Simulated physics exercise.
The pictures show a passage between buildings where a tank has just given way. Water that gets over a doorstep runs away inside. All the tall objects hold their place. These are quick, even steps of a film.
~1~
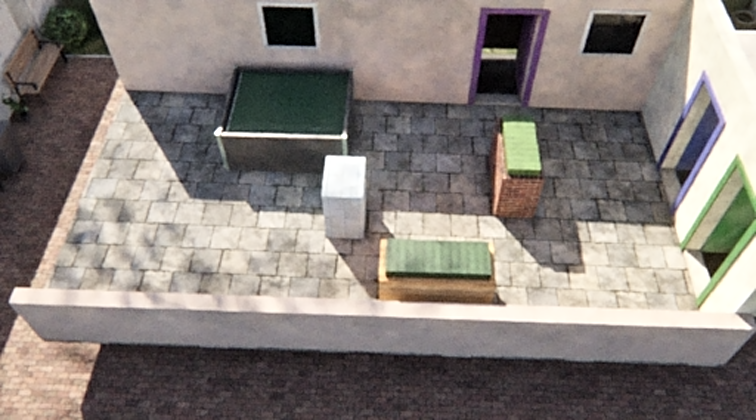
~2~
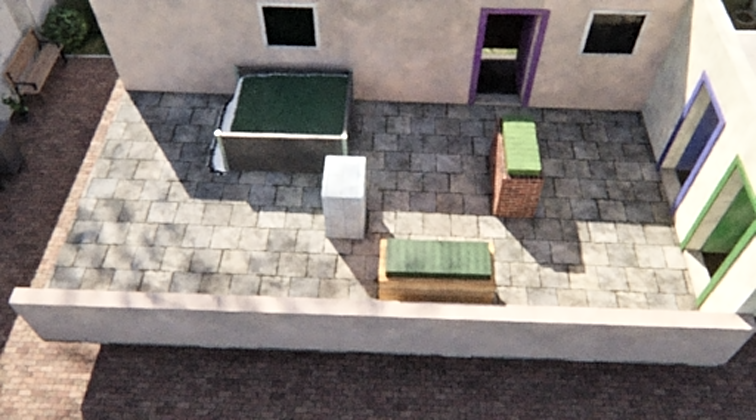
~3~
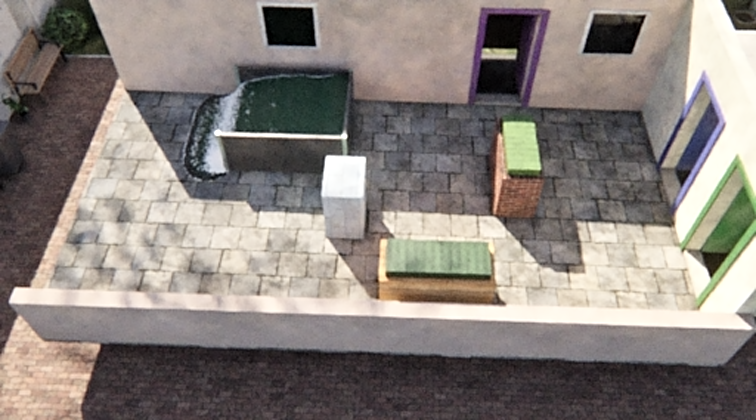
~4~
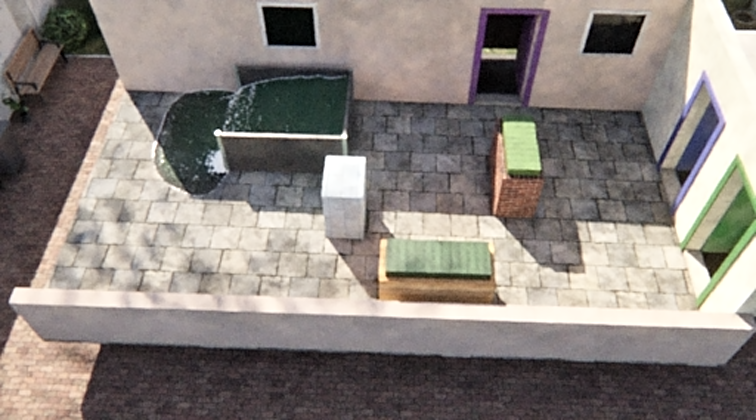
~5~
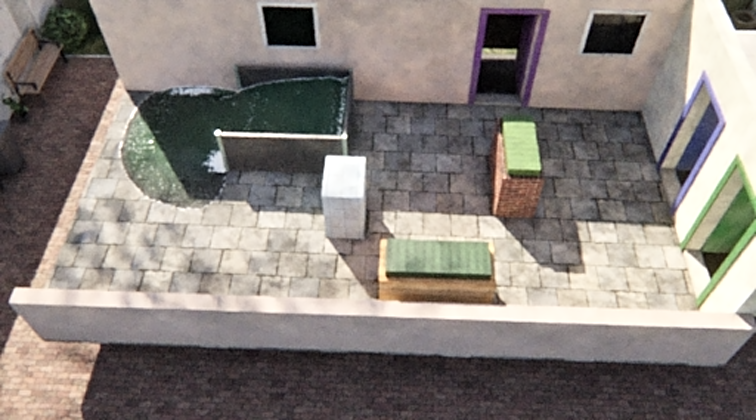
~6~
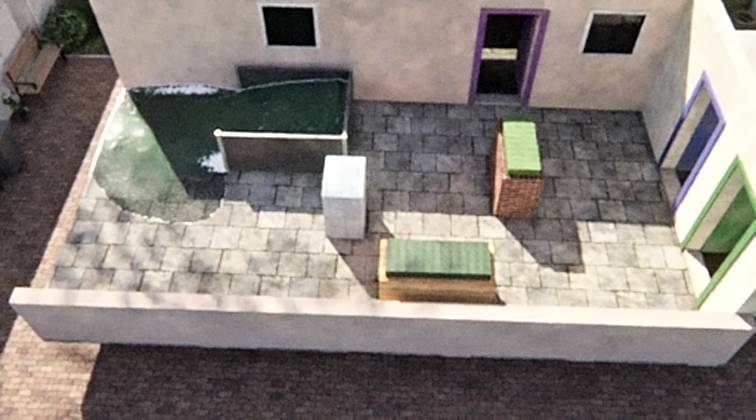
Dark green water pours from the left side of an open tank and spreads across the paving.
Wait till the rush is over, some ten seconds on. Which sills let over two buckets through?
One by one: The green door admits no more than that; the blue door admits no more than that; the purple door admits no more than that.
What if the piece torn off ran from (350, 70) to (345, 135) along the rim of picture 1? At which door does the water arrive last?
The door marked green.
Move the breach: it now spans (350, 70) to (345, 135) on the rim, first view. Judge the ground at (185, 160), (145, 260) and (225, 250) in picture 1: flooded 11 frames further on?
One after the other: Not flooded, free of water, clear.
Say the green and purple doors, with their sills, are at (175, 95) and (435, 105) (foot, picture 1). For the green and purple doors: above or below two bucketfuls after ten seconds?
One by one: Green lets more in; purple holds.
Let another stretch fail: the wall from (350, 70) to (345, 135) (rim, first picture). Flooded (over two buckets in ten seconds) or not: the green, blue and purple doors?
One by one: Green floods, blue floods, purple floods.
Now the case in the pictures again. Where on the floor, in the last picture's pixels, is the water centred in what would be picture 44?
I would point to (238, 149).
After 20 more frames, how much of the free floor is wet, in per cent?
Some 20 per cent.
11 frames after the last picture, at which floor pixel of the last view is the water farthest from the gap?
At about (56, 300).
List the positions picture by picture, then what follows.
In the first frame, the open tank at (288, 104) is whole and still.
In the second frame, the front is at (223, 172), out from the gap at (235, 122).
In the third frame, water pours out at (235, 125) and has run to (204, 176).
In the fourth frame, the front is at (188, 94), out from the gap at (236, 127).
In the fifth frame, water pours out at (236, 127) and has run to (124, 152).
In the sixth frame, water pours out at (236, 128) and has run to (125, 91).
A moment on, water covers 20 % of the floor; the green door not reached, the blue door not reached, the purple door not reached.
Next, water covers 20 % of the floor; the green door not reached, the blue door not reached, the purple door not reached.
Then, water covers 20 % of the floor; the green door not reached, the blue door not reached, the purple door not reached.
Later, water covers 25 % of the floor; the green door not reached, the blue door not reached, the purple door not reached.
In the end, water covers 25 % of the floor; the green door not reached, the blue door not reached, the purple door not reached.
